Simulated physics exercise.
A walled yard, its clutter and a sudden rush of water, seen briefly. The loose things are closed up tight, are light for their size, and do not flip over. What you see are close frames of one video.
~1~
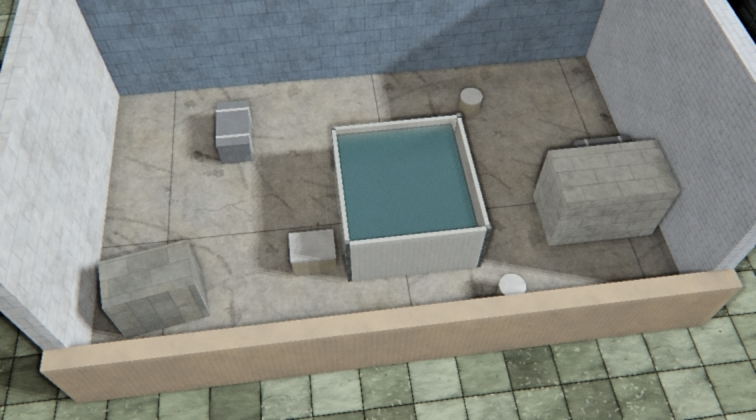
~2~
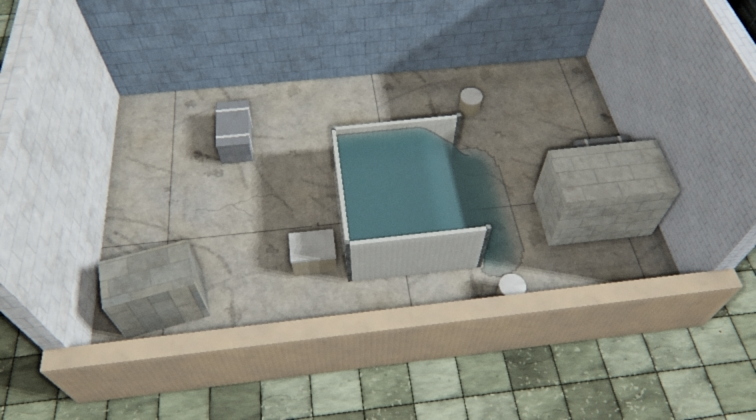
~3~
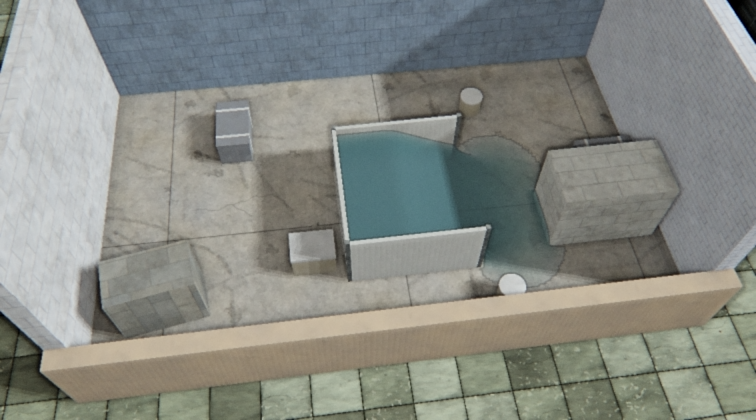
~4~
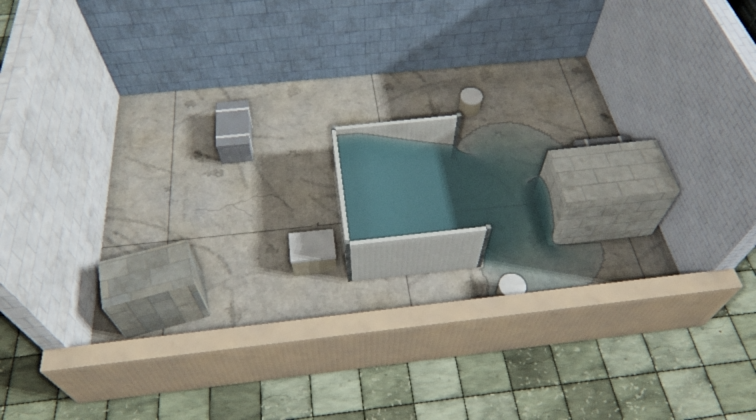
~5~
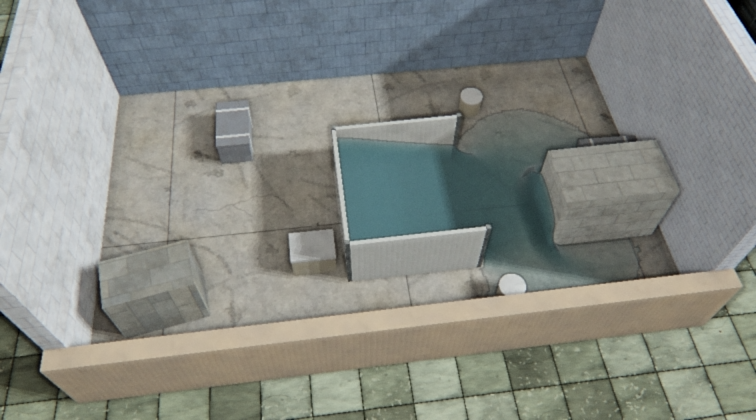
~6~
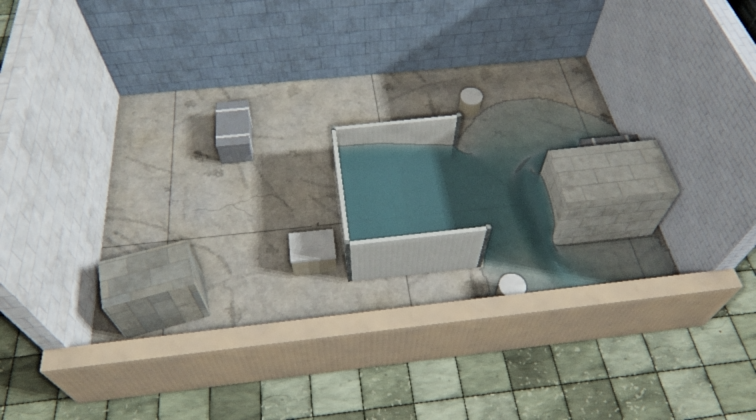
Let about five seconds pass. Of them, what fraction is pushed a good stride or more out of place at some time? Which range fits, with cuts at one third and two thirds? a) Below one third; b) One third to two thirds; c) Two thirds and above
One third to two thirds (b).
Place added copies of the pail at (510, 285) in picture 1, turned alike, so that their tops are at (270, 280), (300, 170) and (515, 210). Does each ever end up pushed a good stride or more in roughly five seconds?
Okay, in order the twins go a long way, nowhere much, a long way.
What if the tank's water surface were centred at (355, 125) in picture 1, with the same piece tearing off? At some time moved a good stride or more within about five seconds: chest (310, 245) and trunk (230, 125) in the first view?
One after the other: Never so far, no.
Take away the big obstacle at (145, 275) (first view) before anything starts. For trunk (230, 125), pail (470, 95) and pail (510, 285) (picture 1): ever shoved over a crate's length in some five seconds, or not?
Item one never went far; item two was driven off; item three was driven off.
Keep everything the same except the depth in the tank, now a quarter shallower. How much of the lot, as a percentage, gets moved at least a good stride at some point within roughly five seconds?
Near 60 in a hundred.
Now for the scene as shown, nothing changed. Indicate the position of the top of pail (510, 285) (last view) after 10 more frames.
I'd put it at about (473, 267).
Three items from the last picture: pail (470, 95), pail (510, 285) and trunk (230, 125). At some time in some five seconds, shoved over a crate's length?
Item one gets that far, item two gets that far, item three never gets that far.
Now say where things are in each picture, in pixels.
A trunk at (607, 150) rests on the ground; a trunk at (232, 123) rests on the ground; 0 of 5 have shifted, in the first frame.
A trunk at (607, 150) rests on the ground; a trunk at (232, 123), on the bottom; 0 of 5 have shifted, in the second frame.
A trunk at (607, 150) rests on the ground; a trunk at (232, 123), on the bottom; 0 of 5 have shifted, in the third frame.
A trunk at (607, 150), on the bottom; a trunk at (232, 123) rests on the ground; 0 of 5 have shifted, in the fourth frame.
A trunk at (612, 150), on the bottom, close to its start; a trunk at (232, 123) rests on the ground; 1 of 5 have shifted, in the fifth frame.
A trunk at (614, 149) rests on the ground, close to its start; a trunk at (232, 123) rests on the ground; 1 of 5 have shifted, in the sixth frame.
A moment on, 0 of 5 are well off their spots; 0 afloat.
Next, 1 of 5 are well off their spots; 1 afloat.
Later, 2 of 5 are well off their spots; 2 afloat.
In the end, 3 of 5 are well off their spots, and 3 have been at some point; 2 afloat.
